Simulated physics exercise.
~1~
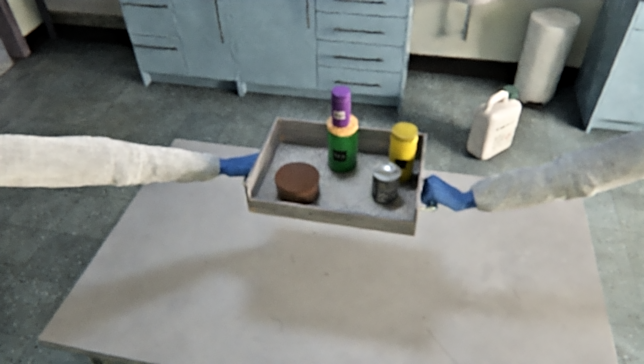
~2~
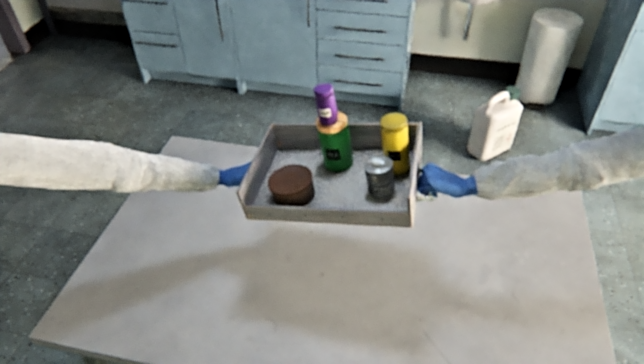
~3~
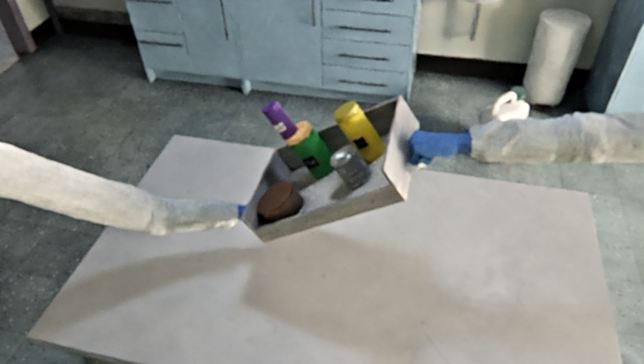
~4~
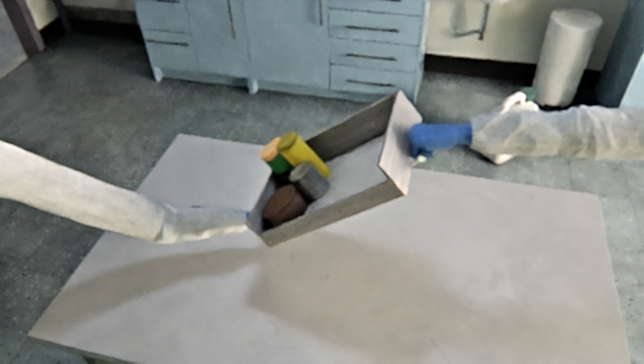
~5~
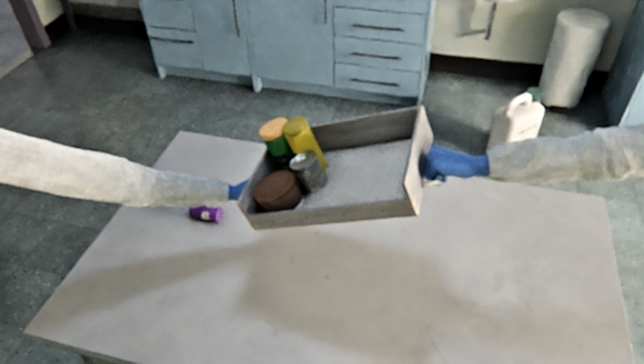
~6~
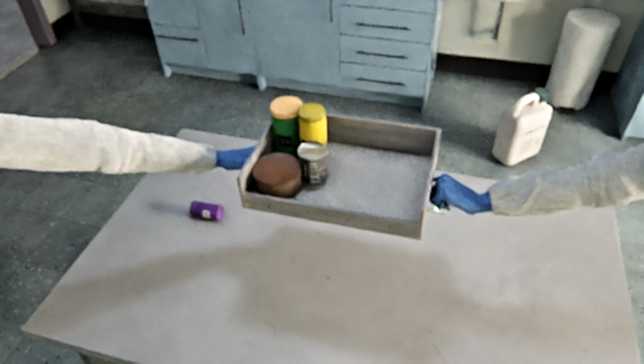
At first, two blue-gloved hands hold a grey crate level above a table, with a green jar, a small purple shaker, a yellow jar, a grey tin and a brown tub inside. The hands tip the crate steeply, left side down, and the jars, tin and shaker lean and slide left. The purple shaker drops out of the crate and comes to rest on its side on the table. The other items bunch together at the low end. The hands then level the crate, with four items still inside, gathered at the left, and the shaker lying outside.
